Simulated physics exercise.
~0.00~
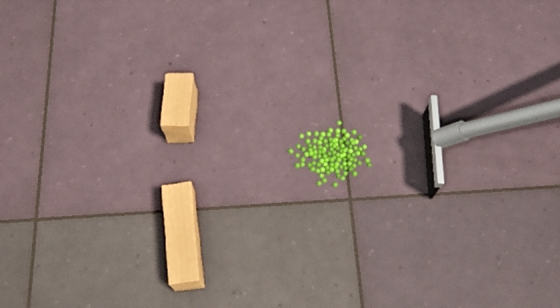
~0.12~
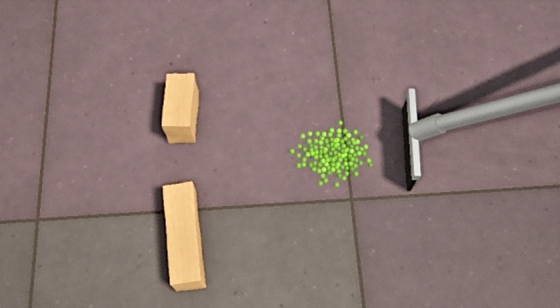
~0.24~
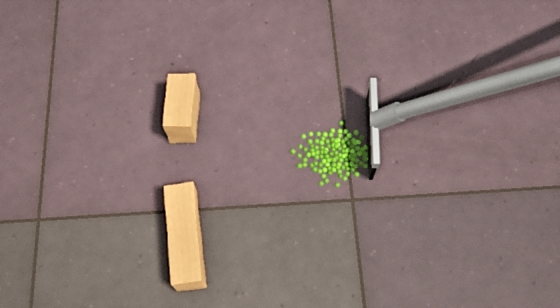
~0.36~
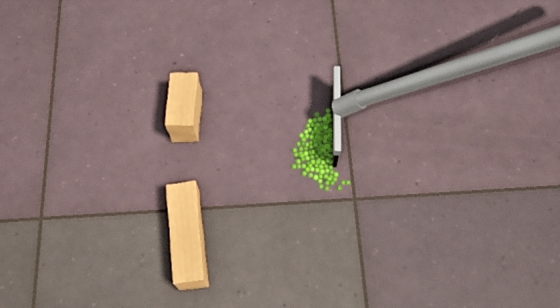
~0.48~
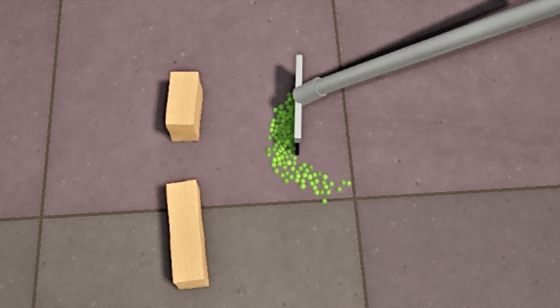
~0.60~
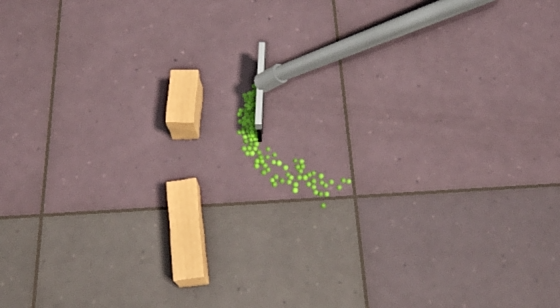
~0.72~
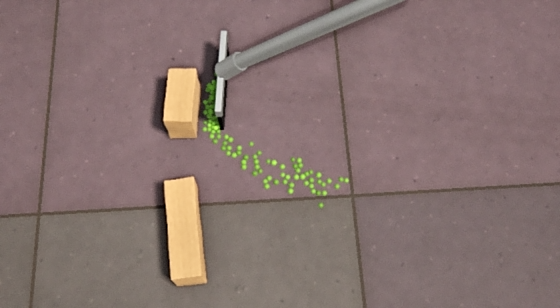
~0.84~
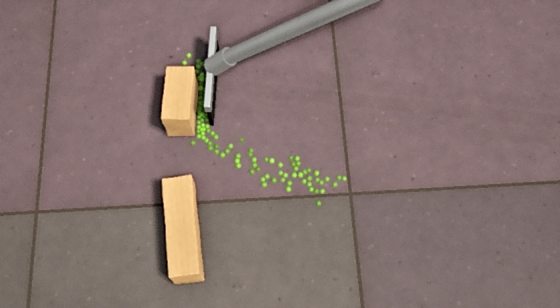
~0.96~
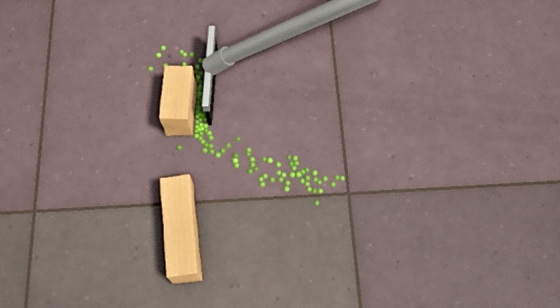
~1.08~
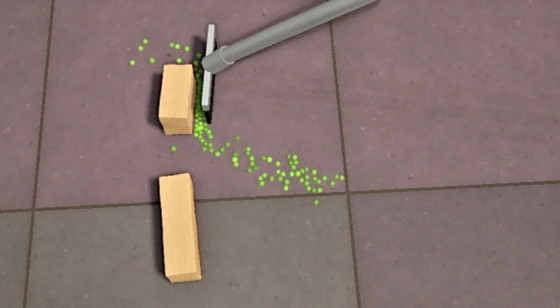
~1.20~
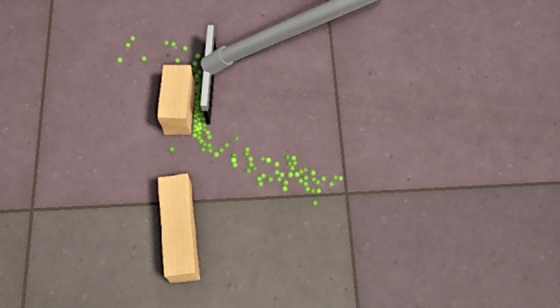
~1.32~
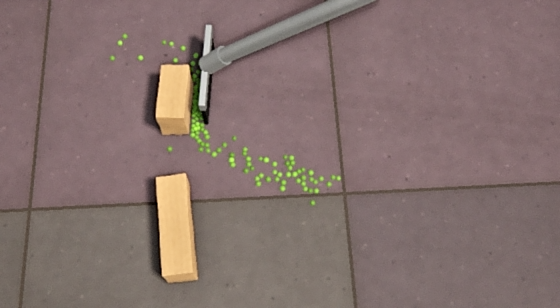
A scatter of small bright green peas lies on a purplish tiled floor, seen from above by a slightly swaying camera, with a grey-handled squeegee to its right. Two pale wooden blocks stand to the left, one above the other with a gap between them, the lower one mostly on a greyer tile. The squeegee slides left into the peas and pushes them along, while many slip past its lower end and trail behind. It stops close beside the upper block, and a few peas scatter around that block's top. At the end the blade stays still, with most peas strewn right of the blocks.
